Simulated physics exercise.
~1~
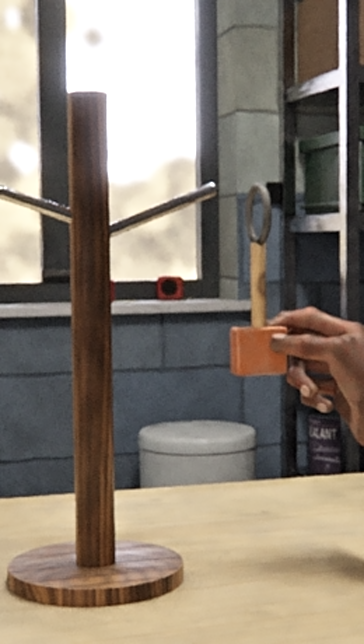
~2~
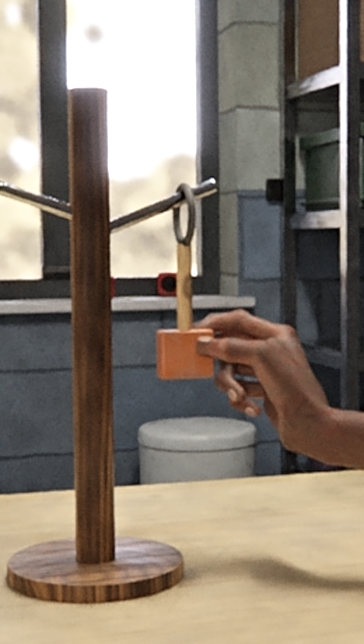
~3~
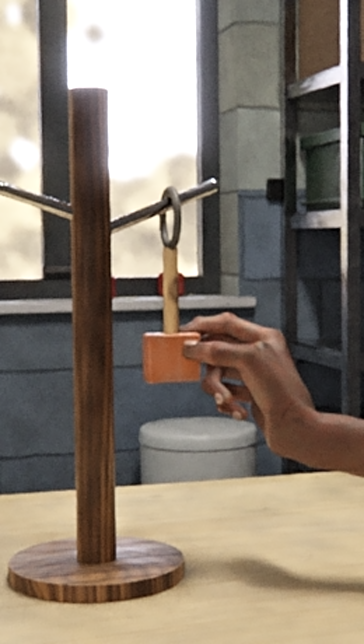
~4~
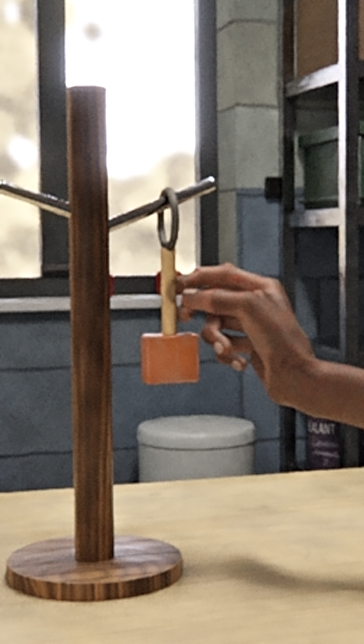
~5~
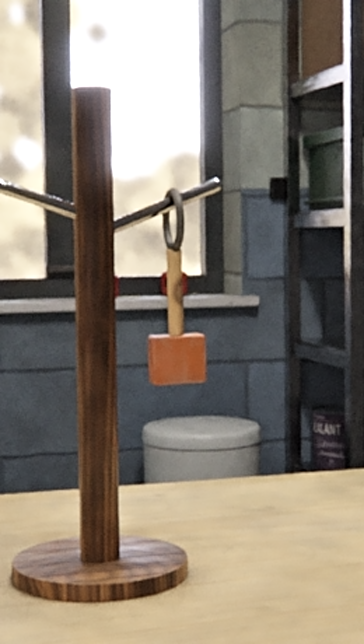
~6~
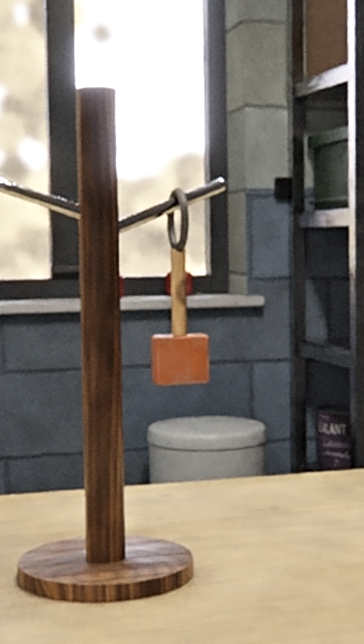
An orange block-headed brush with a pale wooden handle and a ring at its top is held by a hand to the right of a dark wooden peg stand on a table. The hand carries it left until the ring is around the stand's right metal arm. It then slides the brush slightly farther left along the arm, toward the post. The fingers let go and the hand draws back, moving out of view to the right. The brush stays hanging by its ring from the arm, while the view sways a little.
